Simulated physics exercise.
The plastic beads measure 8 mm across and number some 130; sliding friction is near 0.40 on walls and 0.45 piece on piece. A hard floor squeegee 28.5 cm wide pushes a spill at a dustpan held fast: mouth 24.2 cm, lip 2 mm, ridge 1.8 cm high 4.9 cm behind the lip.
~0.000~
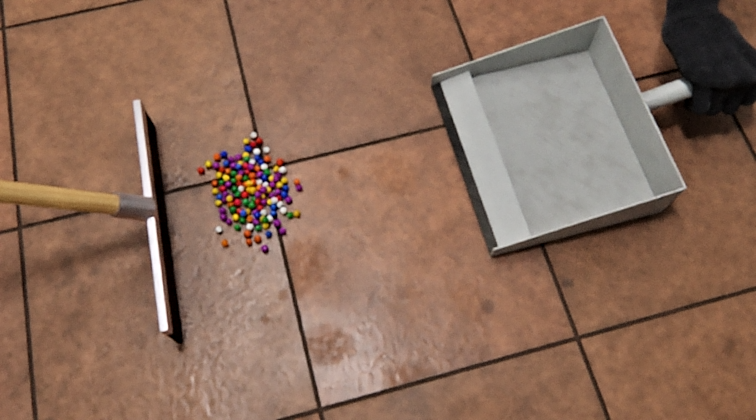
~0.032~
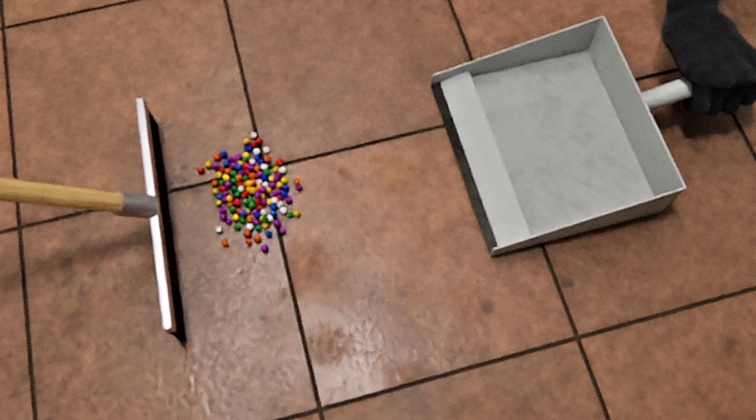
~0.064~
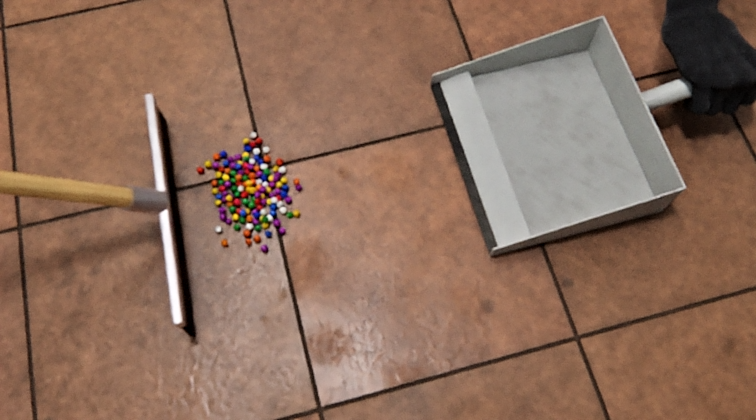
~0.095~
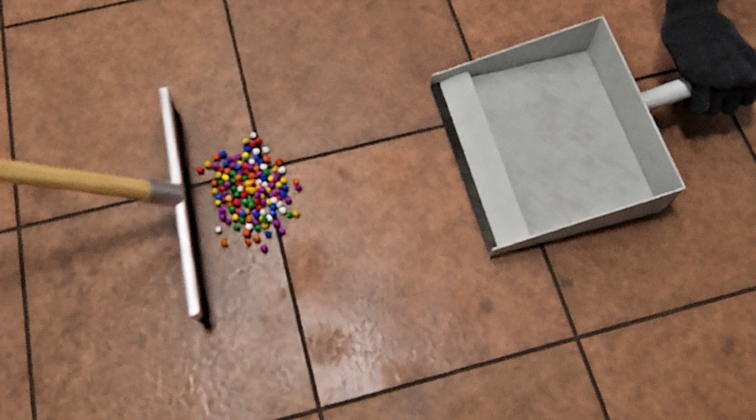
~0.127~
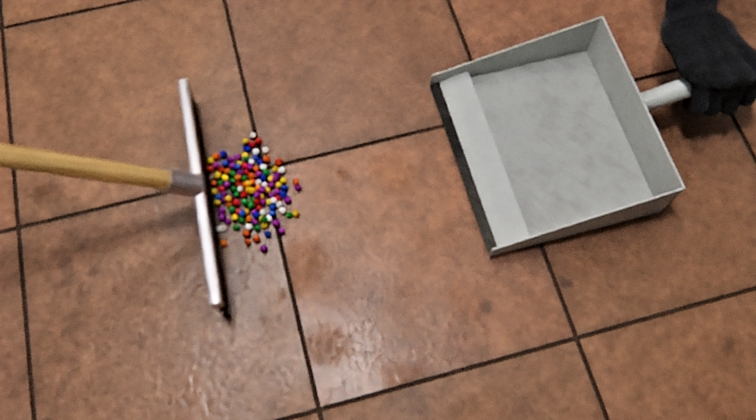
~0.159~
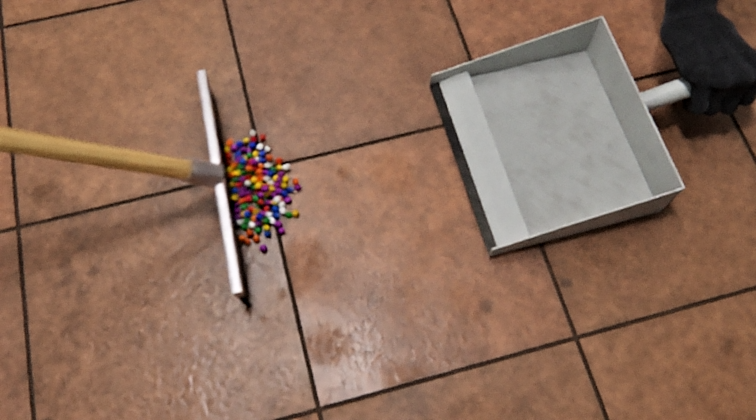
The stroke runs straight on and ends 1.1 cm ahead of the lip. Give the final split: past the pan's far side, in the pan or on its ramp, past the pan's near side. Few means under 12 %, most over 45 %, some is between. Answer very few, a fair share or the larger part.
Far side a fair share, pan a fair share, near side very few.
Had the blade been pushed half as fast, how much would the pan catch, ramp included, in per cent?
It would be near 30 per cent.
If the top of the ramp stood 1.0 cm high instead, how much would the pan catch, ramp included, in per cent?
In that case some 30 per cent.
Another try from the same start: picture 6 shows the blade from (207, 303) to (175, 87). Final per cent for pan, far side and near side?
Pan 20, far 30, near 0.
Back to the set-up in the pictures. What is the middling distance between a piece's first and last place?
About 26 cm.
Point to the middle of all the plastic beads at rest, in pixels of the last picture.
Around (446, 121).
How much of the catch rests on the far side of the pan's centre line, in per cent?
Roughly 90 per cent.
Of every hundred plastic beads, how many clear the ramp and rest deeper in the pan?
About 0 per cent.
After 0.34 s, middle of the blade 15 cm from the lip; 0 % over the lip, far side 10 %, near side 0 %.
After 0.46 s, middle of the blade 6 cm from the lip; 0 % over the lip, far side 20 %, near side 0 %.
After 0.71 s, middle of the blade 2 cm from the lip; 35 % over the lip, far side 25 %, near side 0 %.
By 1.7 s all is still; far side 25 %, pan 30 %, near side 0 %, in front of the lip or behind the blade 45 %.
